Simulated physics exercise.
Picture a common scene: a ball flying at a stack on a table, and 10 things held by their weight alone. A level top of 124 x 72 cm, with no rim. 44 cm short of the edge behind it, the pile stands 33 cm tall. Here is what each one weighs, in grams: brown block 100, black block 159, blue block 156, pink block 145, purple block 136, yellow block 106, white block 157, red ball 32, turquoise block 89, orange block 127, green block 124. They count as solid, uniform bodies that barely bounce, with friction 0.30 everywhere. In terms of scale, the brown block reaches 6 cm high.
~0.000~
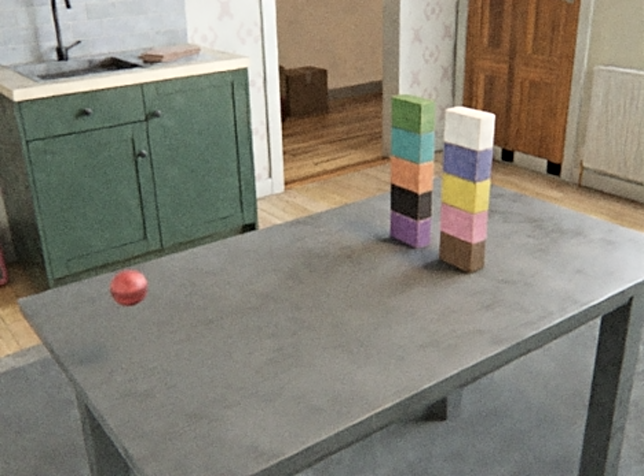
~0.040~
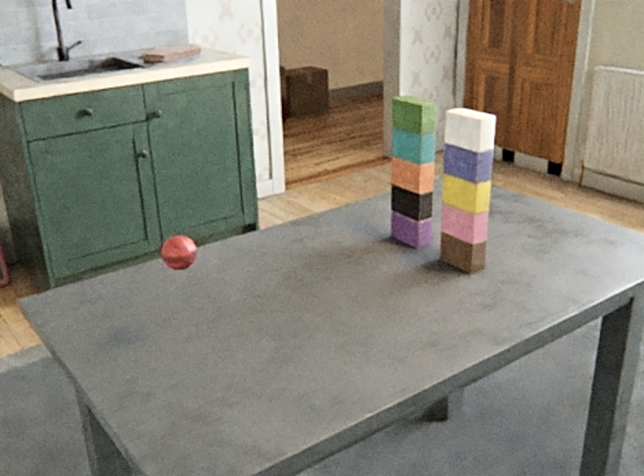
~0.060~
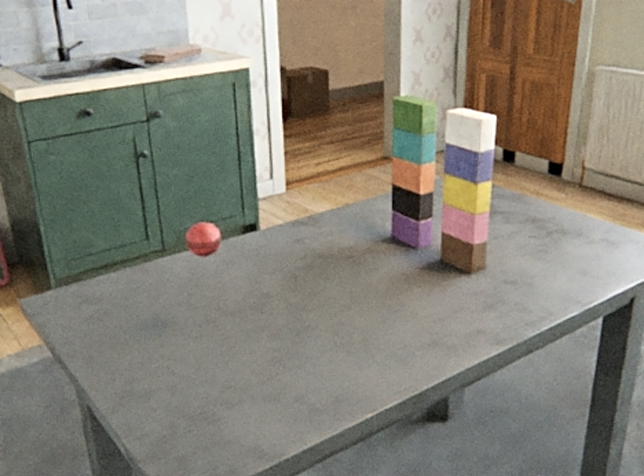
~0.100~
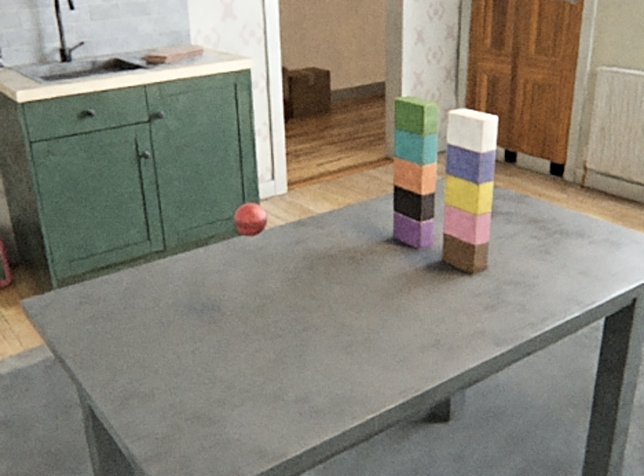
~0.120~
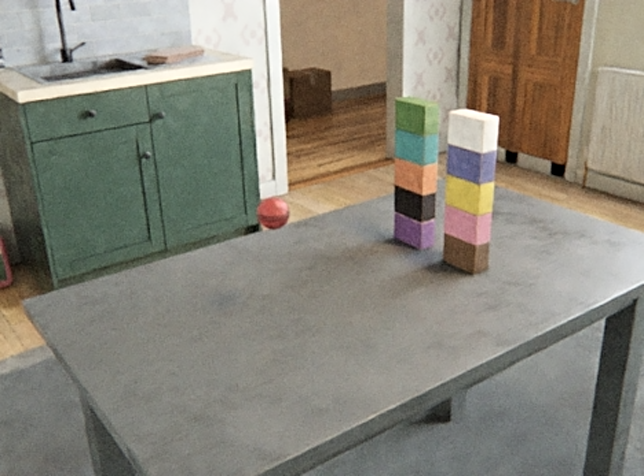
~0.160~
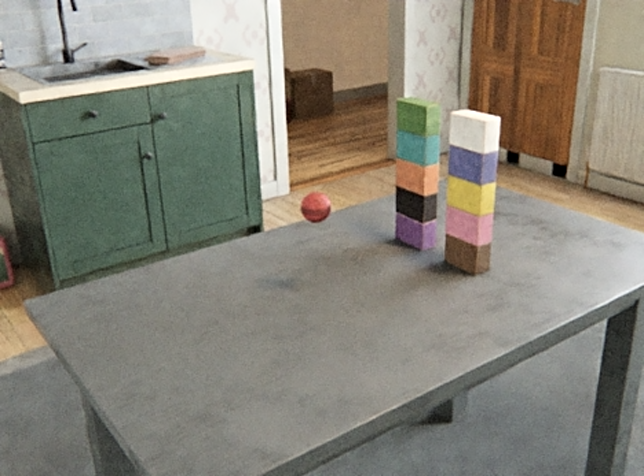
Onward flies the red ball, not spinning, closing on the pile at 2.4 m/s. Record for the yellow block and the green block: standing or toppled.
Result: Yellow block standing; green block standing.
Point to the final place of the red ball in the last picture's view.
It stops at about (396, 240).
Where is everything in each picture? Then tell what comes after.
In the first frame, gap 62 cm; red ball (129, 288); yellow block (465, 191); green block (413, 114).
In the second frame, gap 52 cm; red ball (179, 253); blue block (468, 161).
In the third frame, gap 48 cm; red ball (204, 239); purple block (412, 228).
In the fourth frame, gap 38 cm; red ball (251, 220); turquoise block (415, 145).
In the fifth frame, gap 33 cm; red ball (273, 214); brown block (466, 251).
In the sixth frame, gap 23 cm; red ball (316, 207); yellow block (470, 194); green block (418, 117).
By 0.26 s, red ball near (405, 222).
By 0.36 s, red ball near (401, 239).
When it is over (1.0 s), all 10 within 4 cm of the start. End places, in pixels of the last picture, yellow block near (470, 194), green block near (418, 116).
